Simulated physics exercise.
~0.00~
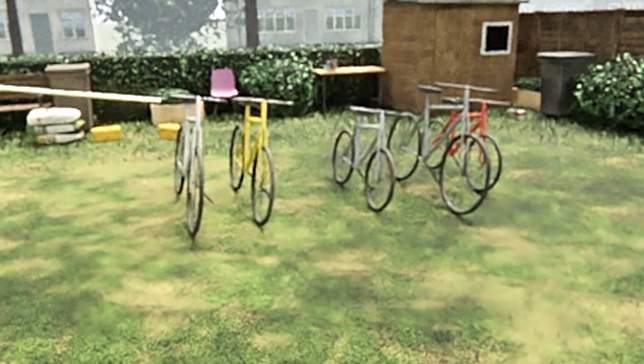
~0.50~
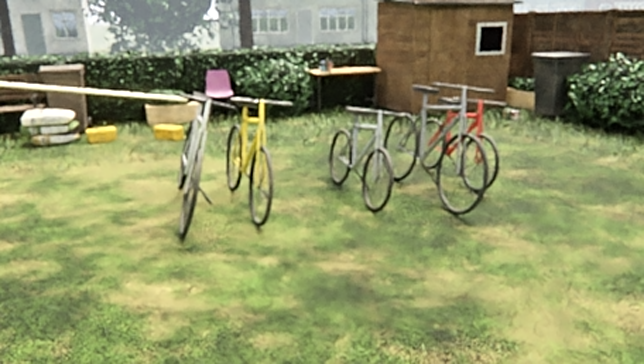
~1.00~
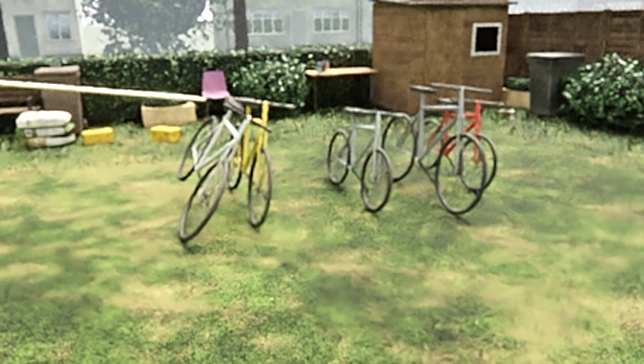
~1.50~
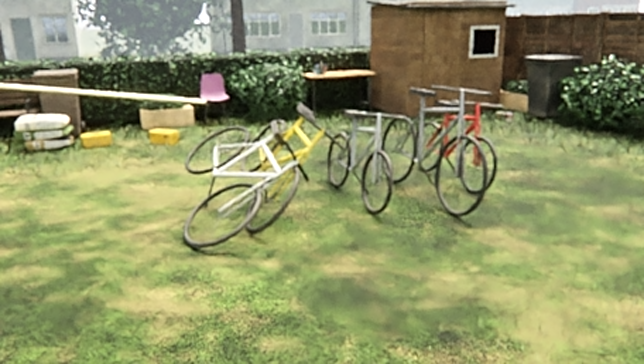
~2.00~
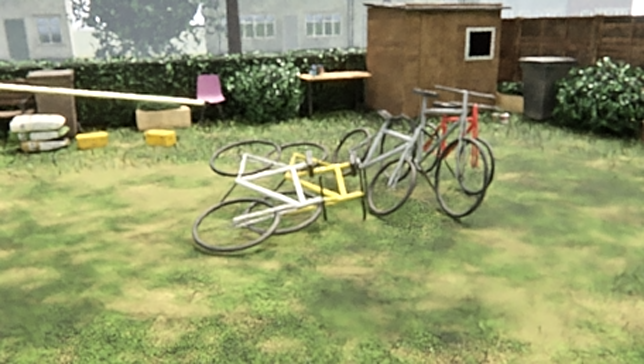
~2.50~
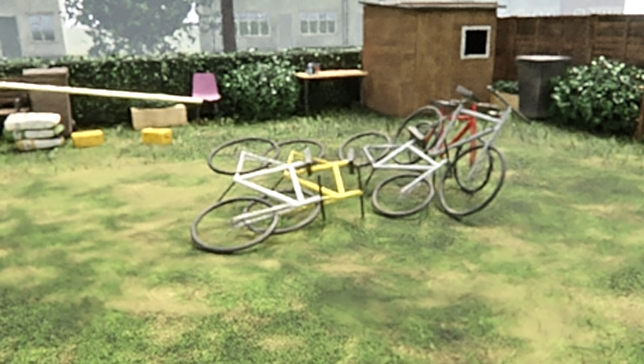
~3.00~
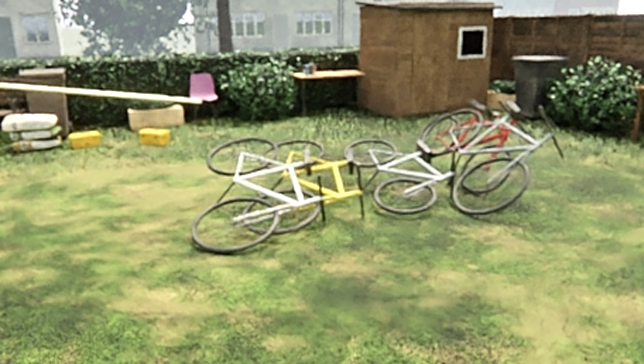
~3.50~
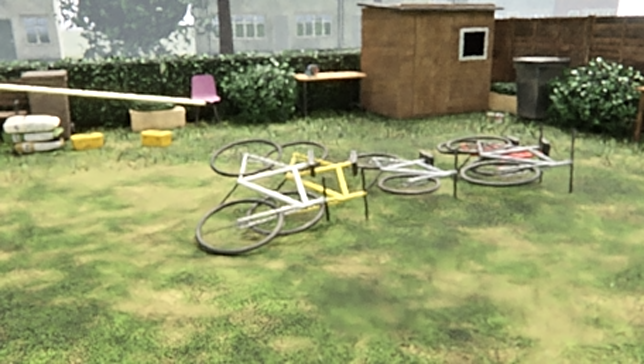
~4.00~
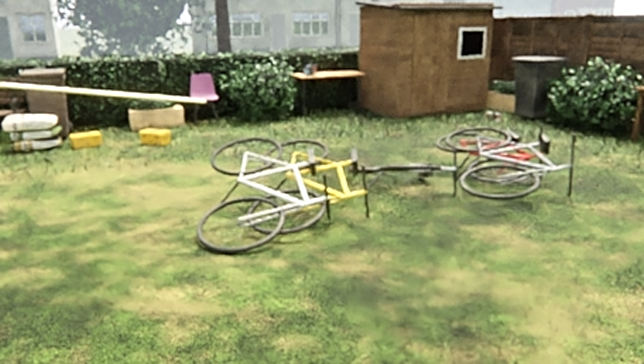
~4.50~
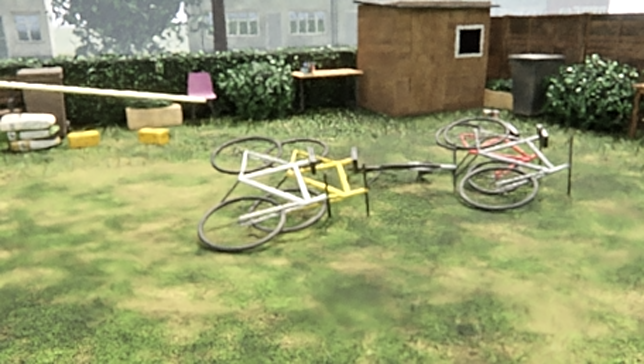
Five bicycles stood in a row on a grassy yard until a long pole nudged the nearest one at the left, which tipped right into the yellow one, and the rest toppled in turn, the red one included, leaving them all down on the grass.
